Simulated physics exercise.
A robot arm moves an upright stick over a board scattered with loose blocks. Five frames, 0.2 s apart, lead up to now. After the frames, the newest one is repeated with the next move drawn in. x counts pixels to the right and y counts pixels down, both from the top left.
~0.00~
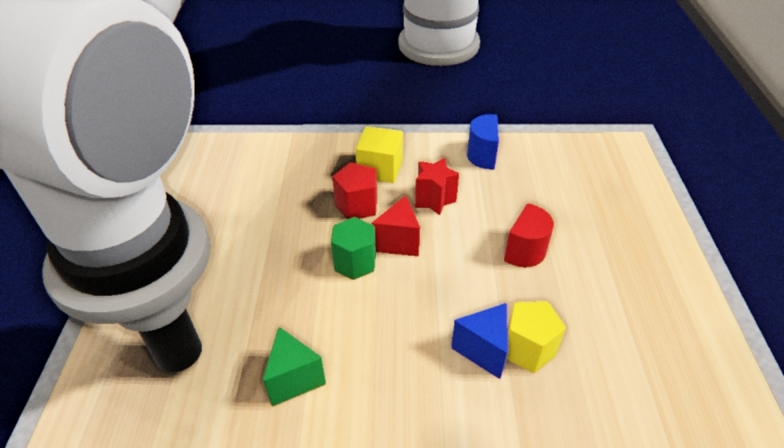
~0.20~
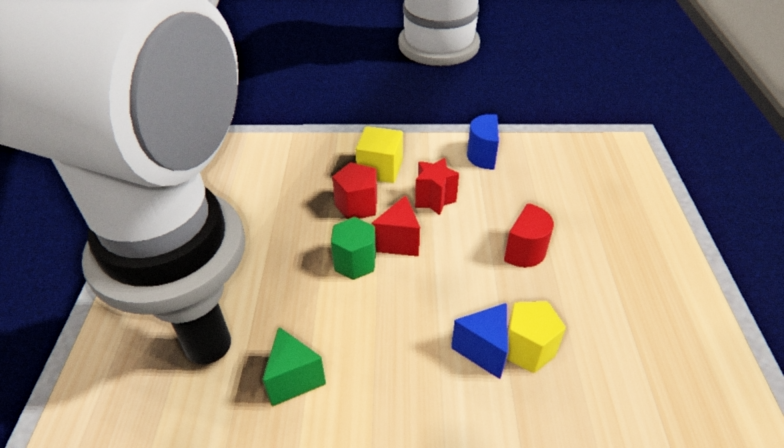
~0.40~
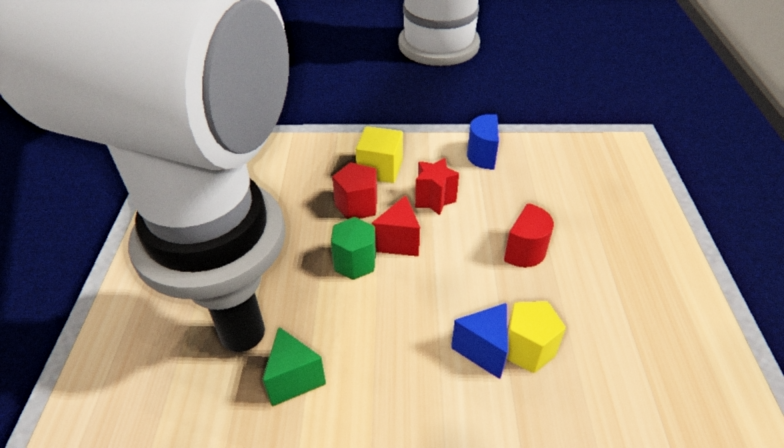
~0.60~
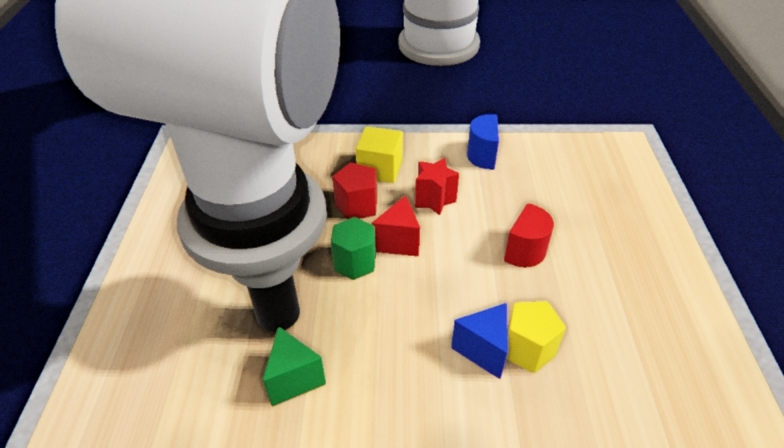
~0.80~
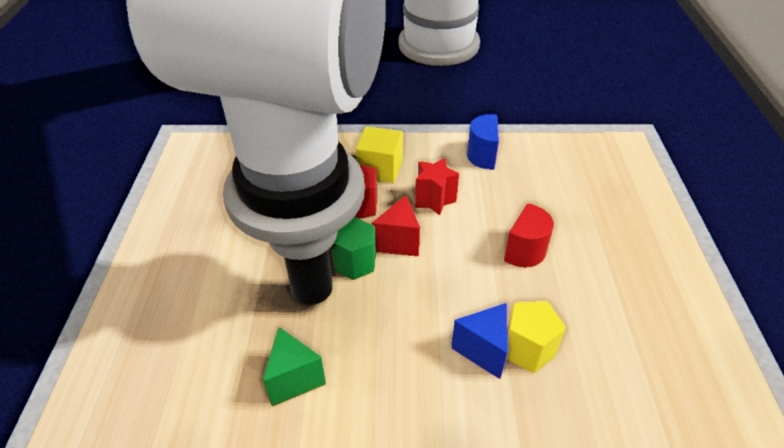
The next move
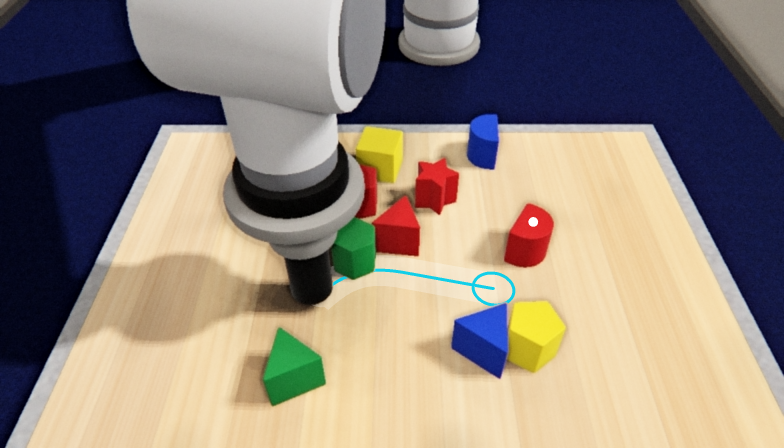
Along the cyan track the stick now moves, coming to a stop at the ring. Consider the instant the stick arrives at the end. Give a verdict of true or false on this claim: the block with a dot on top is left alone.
That claim is true.
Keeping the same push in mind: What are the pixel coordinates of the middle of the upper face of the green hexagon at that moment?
If I read the scene right, the answer is (377, 211).
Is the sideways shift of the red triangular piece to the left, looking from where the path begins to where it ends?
Yes.
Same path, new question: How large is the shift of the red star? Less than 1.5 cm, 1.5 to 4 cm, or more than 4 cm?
Below 1.5 cm.
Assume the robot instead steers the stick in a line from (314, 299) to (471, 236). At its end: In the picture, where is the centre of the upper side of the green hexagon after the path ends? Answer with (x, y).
Expect it around (367, 213).
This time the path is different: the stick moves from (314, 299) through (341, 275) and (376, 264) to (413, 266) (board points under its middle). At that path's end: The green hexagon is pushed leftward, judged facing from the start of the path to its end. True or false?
That is true.
The drawn path runs from (314, 299) by way of (368, 271) and (430, 277) to (493, 289); the dot is on the red D-shaped block.
What follows on the original path. One third of the way, stick (367, 261); green hexagon (376, 213), turned 25° anticlockwise; red triangular piece (412, 205), turned 55° clockwise.
Two thirds of the way, stick (431, 267); green hexagon (377, 211), turned 30° anticlockwise; red triangular piece (412, 204), turned 55° clockwise.
At the end, stick (495, 279); green hexagon (377, 211), turned 30° anticlockwise; red triangular piece (412, 204), turned 55° clockwise; red star not moved; red D-shaped block not moved.
